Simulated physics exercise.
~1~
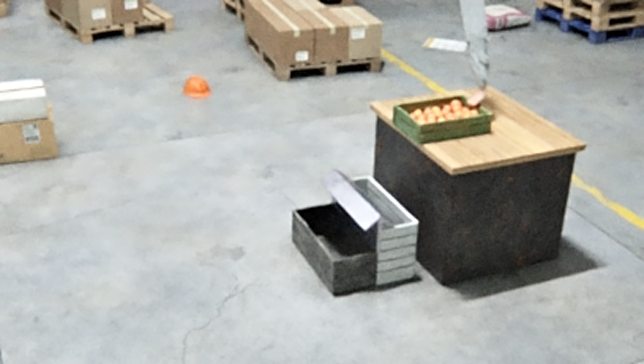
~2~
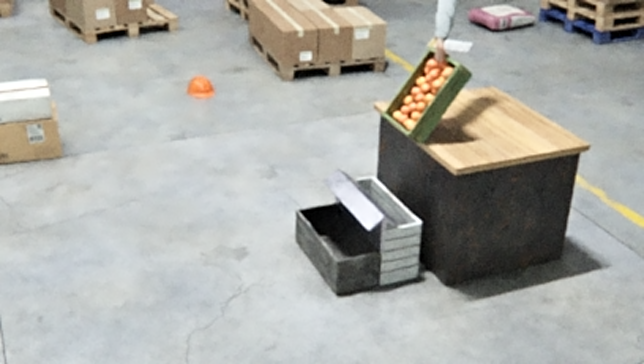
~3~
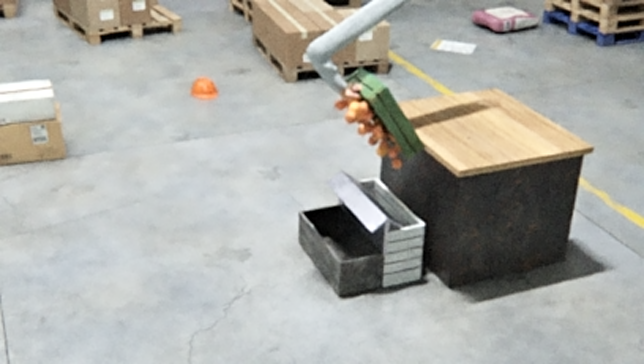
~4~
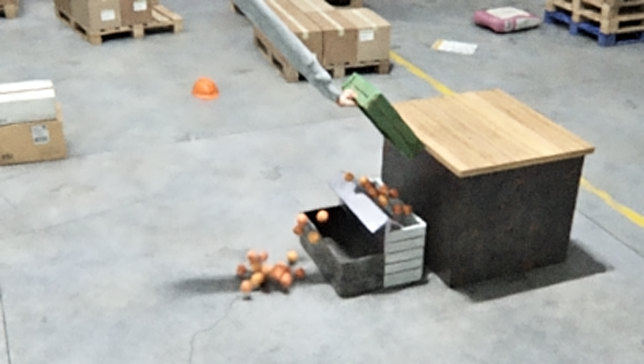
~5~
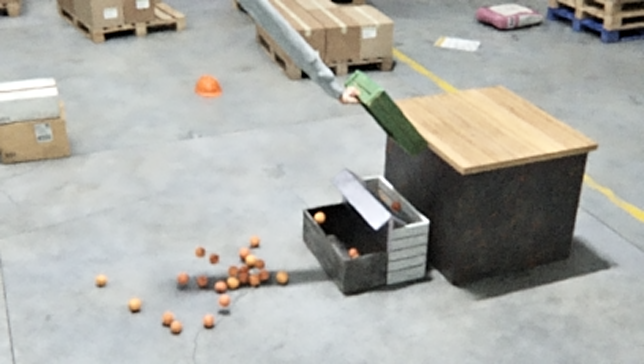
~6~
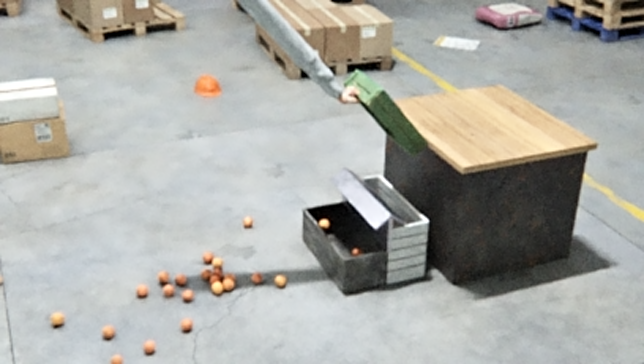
The clip opens on a warehouse floor where a green crate of oranges sits on a wooden-topped bench, with a white bin and a black tub standing beside it on the left. A pale arm at the crate lifts and tilts it up toward the left. The crate swings past the bench edge and turns over, and the oranges begin to tumble out. They pour down over the ridge between the containers, some dropping inside while many fly past the tub. Those scatter and roll leftward across the concrete. At the end the crate hangs tipped, with most oranges spread on the floor beyond the tub.
